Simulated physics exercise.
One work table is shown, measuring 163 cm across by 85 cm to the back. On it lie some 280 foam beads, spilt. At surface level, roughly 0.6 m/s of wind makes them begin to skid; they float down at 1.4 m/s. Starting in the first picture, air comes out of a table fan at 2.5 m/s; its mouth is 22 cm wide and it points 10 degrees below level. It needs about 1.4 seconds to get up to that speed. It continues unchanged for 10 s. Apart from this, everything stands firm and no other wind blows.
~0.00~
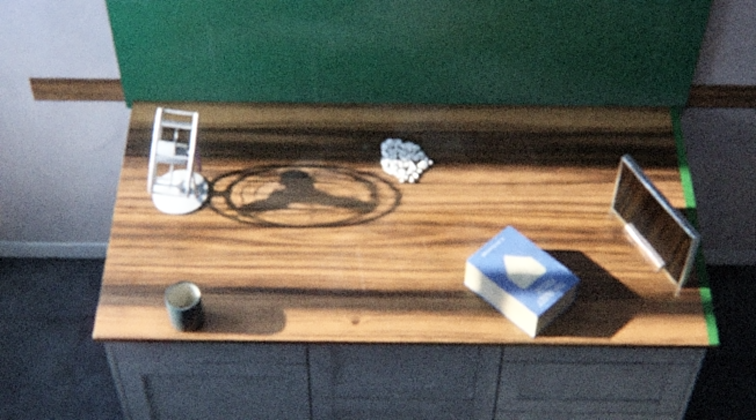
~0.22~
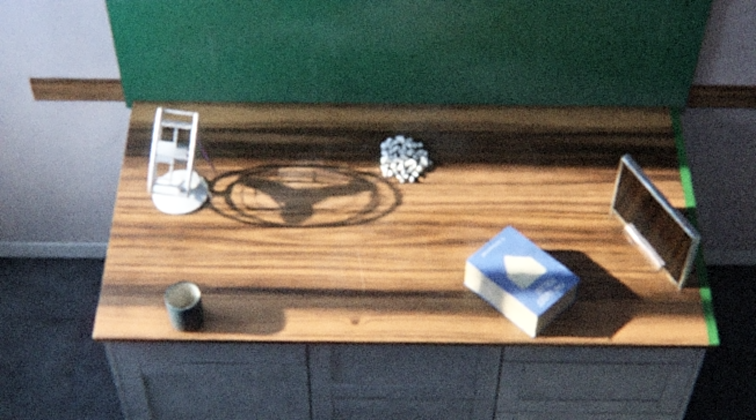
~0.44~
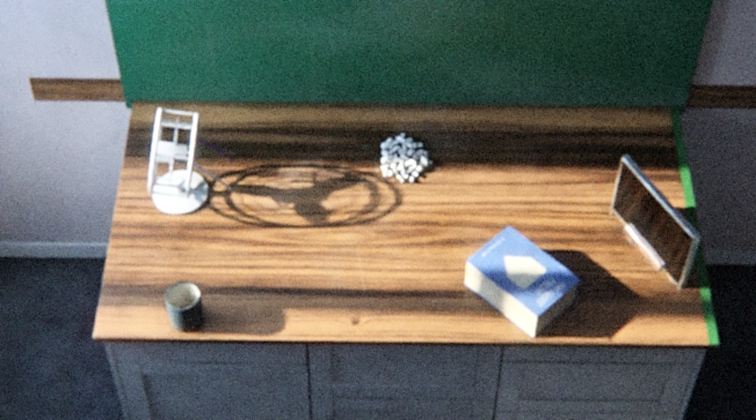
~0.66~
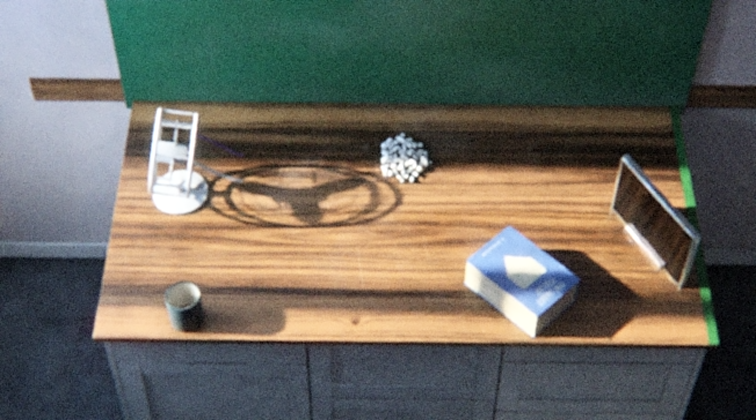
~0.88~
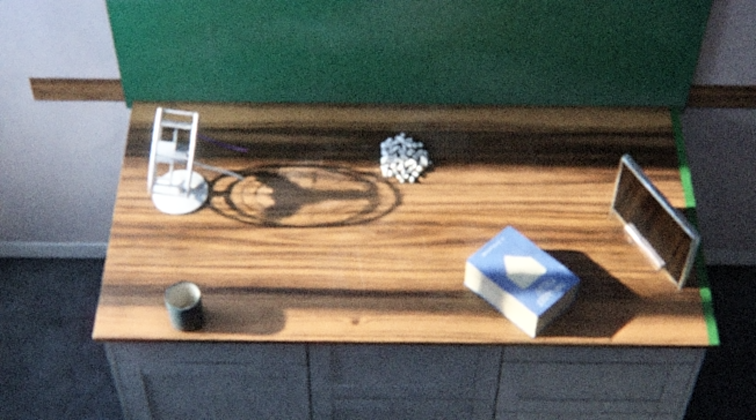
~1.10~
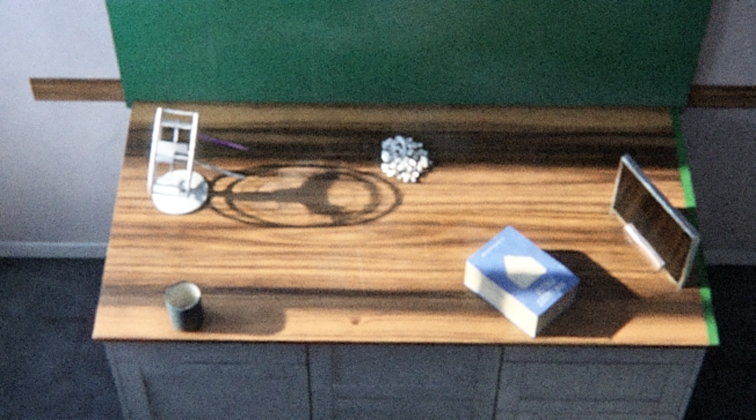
A small white fan spins on a wooden table while the pale foam beads stay still.
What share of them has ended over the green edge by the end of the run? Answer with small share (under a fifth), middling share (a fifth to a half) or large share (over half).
A large share.
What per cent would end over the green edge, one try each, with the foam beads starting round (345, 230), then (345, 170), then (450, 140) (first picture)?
It goes 4 %, then 100 %, then 100 %.
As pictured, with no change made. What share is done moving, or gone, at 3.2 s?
I reckon around 80 per cent.
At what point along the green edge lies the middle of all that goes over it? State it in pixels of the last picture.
Roughly at pixel (679, 112).
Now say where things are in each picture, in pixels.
The middle of the foam beads is near (402, 158), none has stirred yet and the mouth of the table fan is at (174, 154), in the first picture.
The middle of the foam beads is near (402, 157), none has stirred yet and the green edge is centred on (697, 217), in the second picture.
The middle of the foam beads is near (402, 157), none has stirred yet, the top of a book is at (523, 270) and the top of a laptop is at (661, 195), in the third picture.
The middle of the foam beads is near (402, 157) and none has stirred yet, in the fourth picture.
The middle of the foam beads is near (402, 157) and none has stirred yet, in the fifth picture.
The middle of the foam beads is near (402, 158) and none has stirred yet, in the sixth picture.
After 2.0 s the count stands so, 0 % are over the green edge; the middle of those still in play is near (558, 112).
After 3.2 s the count stands so, 90 % are over the green edge.
After 5.5 s the count stands so, 100 % are over the green edge.
After 10.0 s, at the end, 100 % are over the green edge.
